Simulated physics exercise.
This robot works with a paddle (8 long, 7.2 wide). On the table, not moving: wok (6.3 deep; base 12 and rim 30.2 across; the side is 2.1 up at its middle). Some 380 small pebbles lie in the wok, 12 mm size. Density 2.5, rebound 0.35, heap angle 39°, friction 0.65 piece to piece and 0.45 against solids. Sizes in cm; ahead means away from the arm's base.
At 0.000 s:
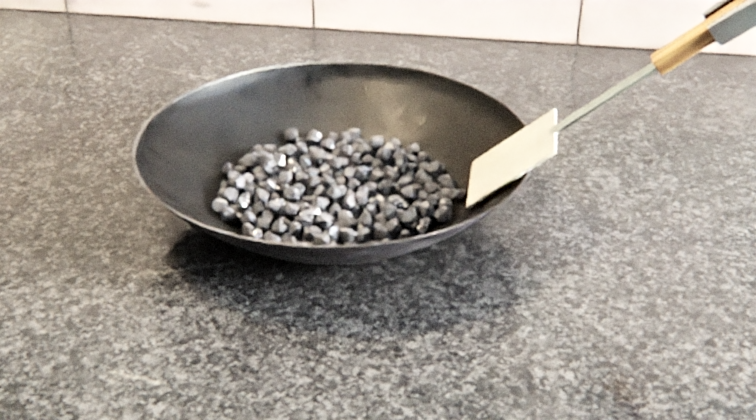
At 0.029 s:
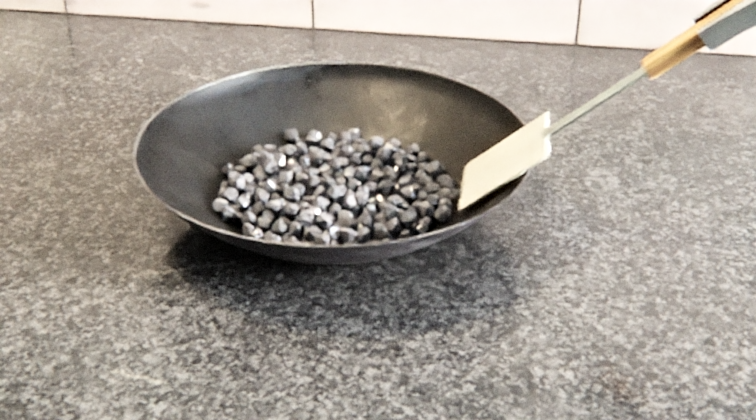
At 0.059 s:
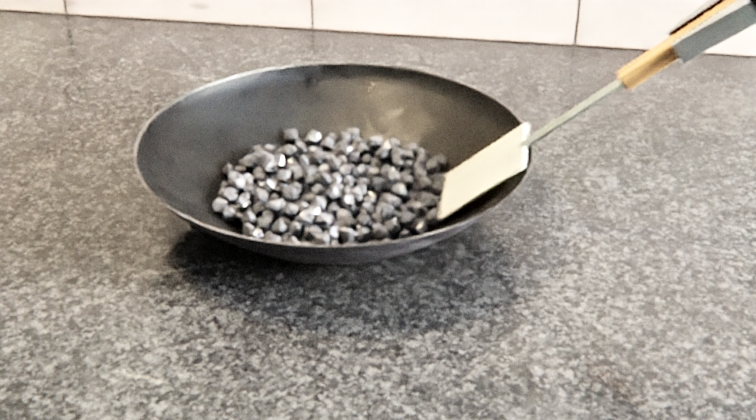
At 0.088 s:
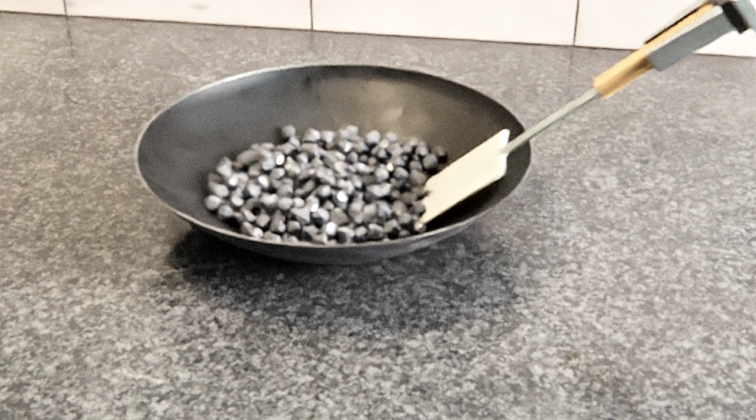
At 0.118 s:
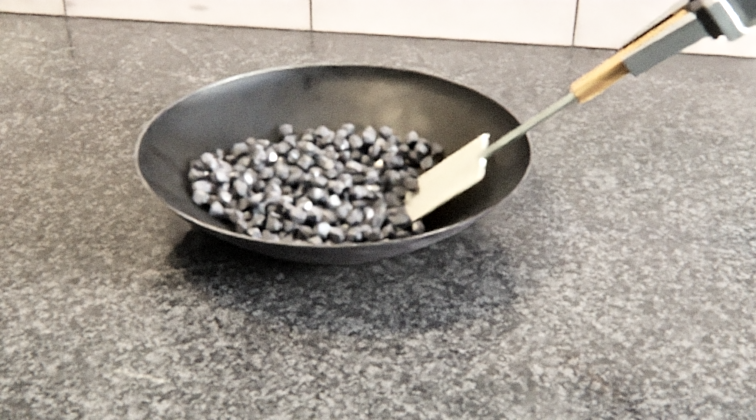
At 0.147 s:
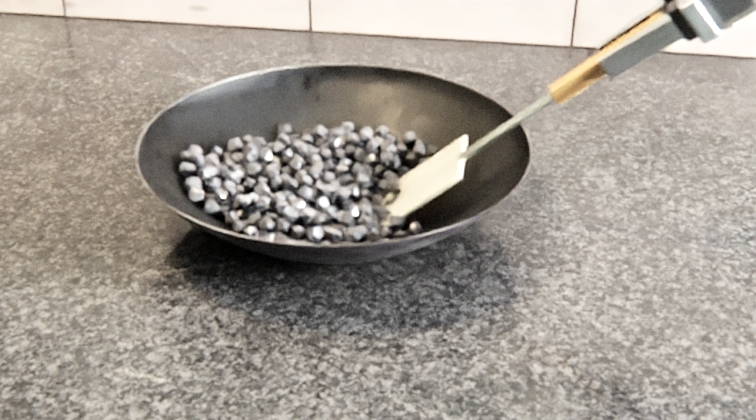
A pale paddle on a robot arm sliding leftward into a dark wok, pushing small grey pebbles toward the left side.
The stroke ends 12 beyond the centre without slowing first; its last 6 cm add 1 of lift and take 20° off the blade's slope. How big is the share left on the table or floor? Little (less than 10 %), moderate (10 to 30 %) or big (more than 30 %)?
On the table or floor the share is moderate, 10 to 30 %.
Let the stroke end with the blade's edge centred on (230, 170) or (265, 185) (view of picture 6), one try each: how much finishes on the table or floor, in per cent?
About 5 and 0 per cent.
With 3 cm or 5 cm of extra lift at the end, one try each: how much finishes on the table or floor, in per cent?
Some 25 and 20 per cent.
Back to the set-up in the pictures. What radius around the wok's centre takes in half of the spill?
About 22 cm.
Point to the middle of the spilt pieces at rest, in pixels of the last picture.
At about (83, 183).
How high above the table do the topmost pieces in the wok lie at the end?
About 8.0 cm.
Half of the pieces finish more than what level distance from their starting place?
Some 5 cm.
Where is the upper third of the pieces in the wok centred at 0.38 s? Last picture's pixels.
Around (197, 141).
After 0.26 s, sloping 41°, highest piece 7 above the table; 382 in the wok.
After 0.38 s, sloping 34°, highest piece 8 above the table; 376 in the wok, 1 on the table or floor, 5 on the blade or in flight.
After 0.63 s, sloping 21°, highest piece 8 above the table; 302 in the wok, 77 on the table or floor, 3 on the blade or in flight.
After 1.68 s, sloping 21°, highest piece 7 above the table; 302 in the wok, 80 on the table or floor.
In the end, 302 in the wok, 80 on the table or floor. That is 21 % on the table or floor.
